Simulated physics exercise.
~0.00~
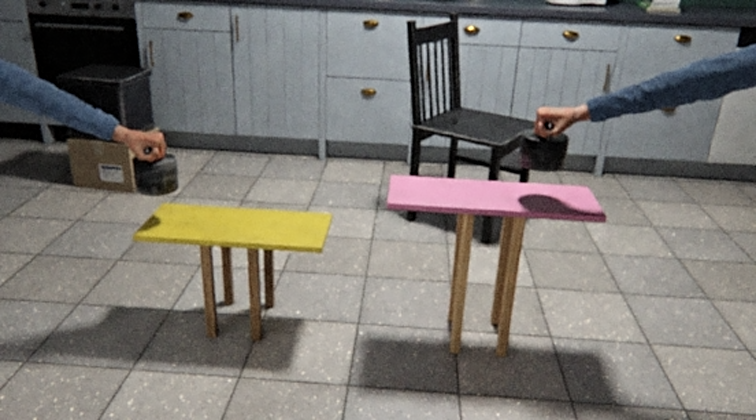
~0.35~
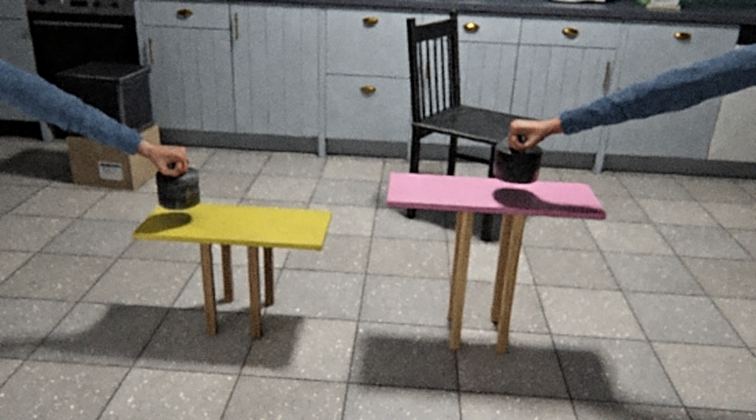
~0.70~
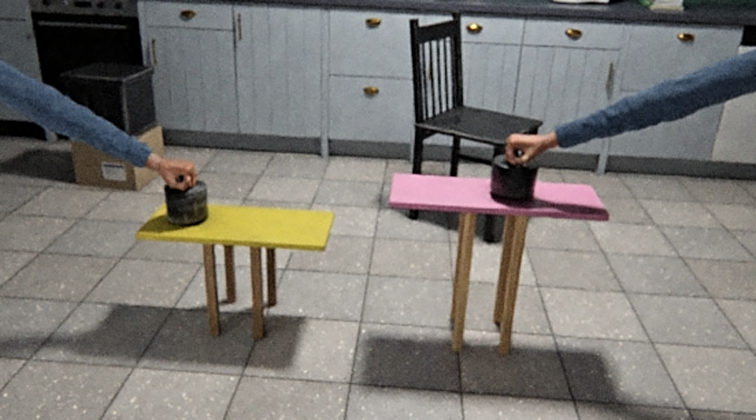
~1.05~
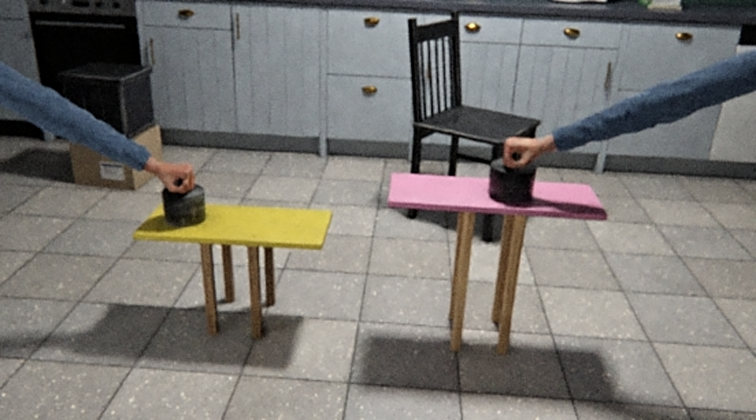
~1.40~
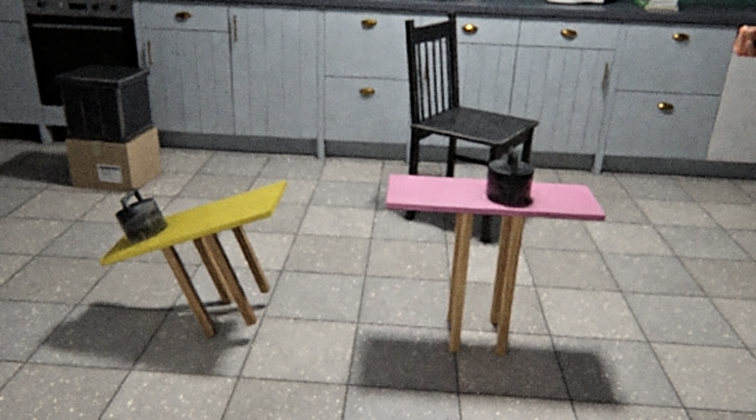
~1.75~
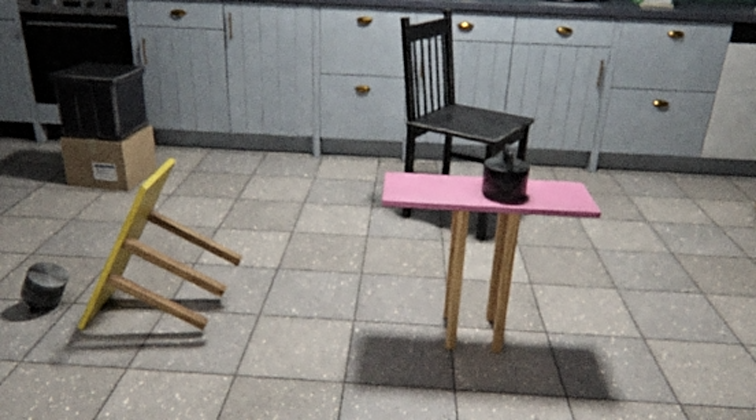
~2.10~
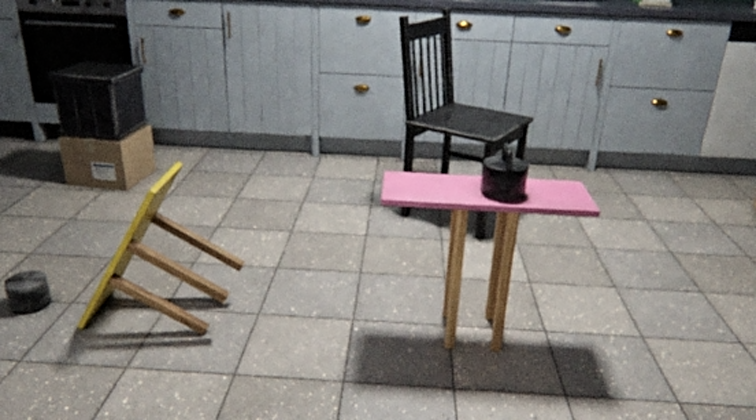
The clip shows two hands lowering dark round objects onto a yellow stand and a taller pink stand, then letting go. The yellow stand tips over to the left, dropping its object onto the floor, while the pink stand stays upright with its object on top.
